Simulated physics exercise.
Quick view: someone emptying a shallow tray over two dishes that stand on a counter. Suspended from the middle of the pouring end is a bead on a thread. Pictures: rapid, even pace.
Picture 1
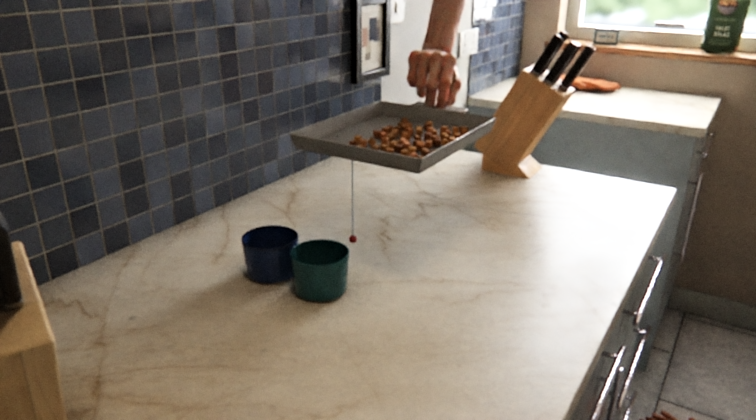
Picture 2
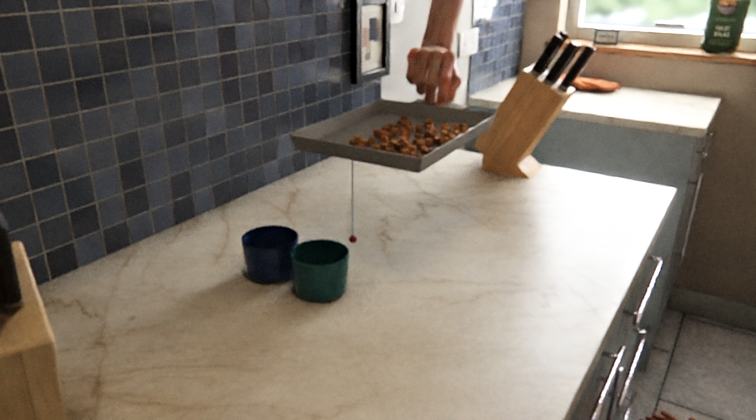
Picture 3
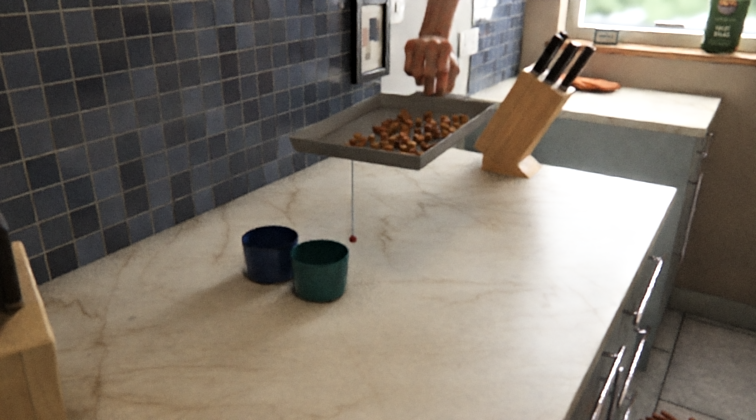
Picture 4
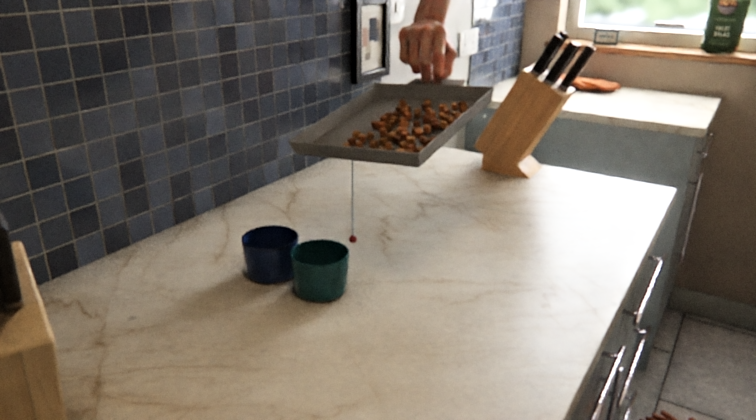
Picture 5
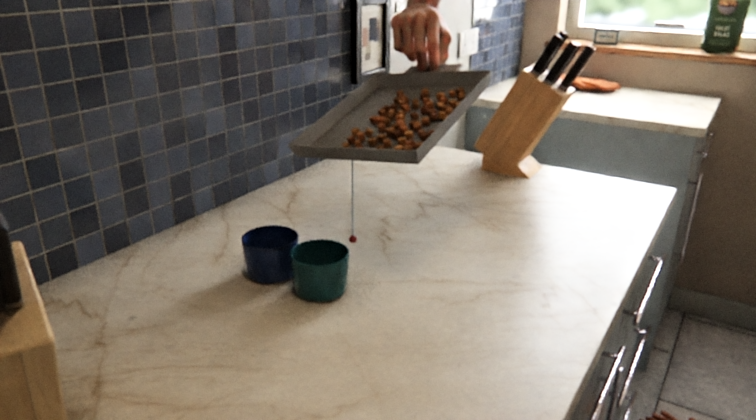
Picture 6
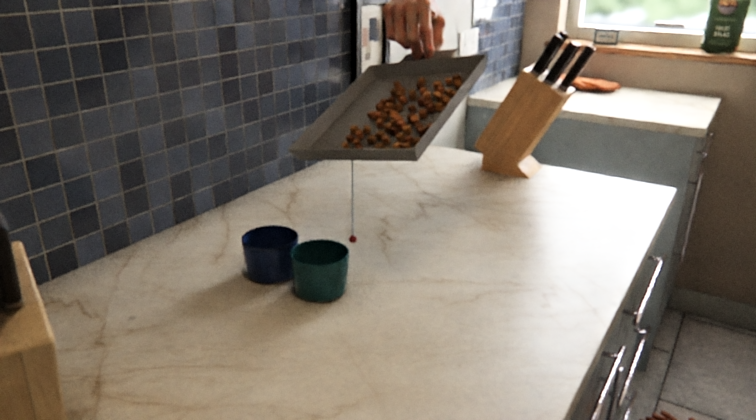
A pale veined kitchen counter beside a dark blue tiled wall is seen from slightly above by a still camera. A hand holds a shallow grey tray of small brown pieces over it, with a red bead hanging on a thread from the tray's near edge, a blue dish and a green one below, and a knife block behind. The hand steadily raises the tray's far end, tilting it toward the viewer's left.
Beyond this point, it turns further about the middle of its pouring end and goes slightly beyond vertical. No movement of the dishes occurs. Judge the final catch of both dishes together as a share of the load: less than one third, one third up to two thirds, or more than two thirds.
The combined catch is one third up to two thirds.
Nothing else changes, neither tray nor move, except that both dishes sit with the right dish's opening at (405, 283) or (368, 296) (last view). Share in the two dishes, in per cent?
0 per cent the first time, 10 per cent the second time.
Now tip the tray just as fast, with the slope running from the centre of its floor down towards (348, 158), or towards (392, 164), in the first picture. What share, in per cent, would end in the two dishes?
Shares: About 30 in a hundred, then about 0 in a hundred.
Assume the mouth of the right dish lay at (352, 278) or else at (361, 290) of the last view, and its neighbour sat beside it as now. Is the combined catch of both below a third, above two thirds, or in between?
Position 1 - below one third; position 2 - less than a third.
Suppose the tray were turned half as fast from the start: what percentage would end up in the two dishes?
That works out at about 50 percent.
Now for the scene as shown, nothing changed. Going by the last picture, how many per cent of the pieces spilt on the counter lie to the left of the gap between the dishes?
I'd put it at close to 30 per cent.
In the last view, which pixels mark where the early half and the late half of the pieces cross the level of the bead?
Earlier half at (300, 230), later half at (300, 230).
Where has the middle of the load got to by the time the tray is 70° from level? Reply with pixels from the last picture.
I'd put it at about (334, 142).
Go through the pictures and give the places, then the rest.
Corners of the pouring end at (295, 133) and (420, 157), level; middle of the load at (418, 139), brown sugar cubes; left dish at (252, 262); right dish at (303, 279); bead on its thread at (353, 239), in the first picture.
Corners of the pouring end at (295, 134) and (419, 156), level; middle of the load at (418, 137), in the second picture.
Corners of the pouring end at (294, 136) and (418, 154), tipped barely, lowest at the left corner; middle of the load at (417, 132), in the third picture.
Corners of the pouring end at (293, 140) and (416, 151), tipped a little, lowest at the left corner; middle of the load at (416, 124), in the fourth picture.
Corners of the pouring end at (293, 143) and (414, 149), tipped clearly, lowest at the left corner; middle of the load at (415, 116), in the fifth picture.
Corners of the pouring end at (293, 147) and (412, 146), tipped clearly, lowest at the left corner; middle of the load at (412, 108); left dish at (252, 262); right dish at (303, 279), in the sixth picture.
Soon after the last picture, tray tipped steeply; nearly all on the tray; a stray few in the air.
A little later, tray tipped past a quarter turn; about a third on the tray; a small part in the left dish; a small part outside both; about half in the air.
Later still, tray tipped past a quarter turn; about a quarter in the right dish; about a quarter in the left dish; about half outside both; a stray few in the air.
At rest, tray tipped past a quarter turn; about a quarter in the right dish; about a quarter in the left dish; about half outside both; a stray few in the air.
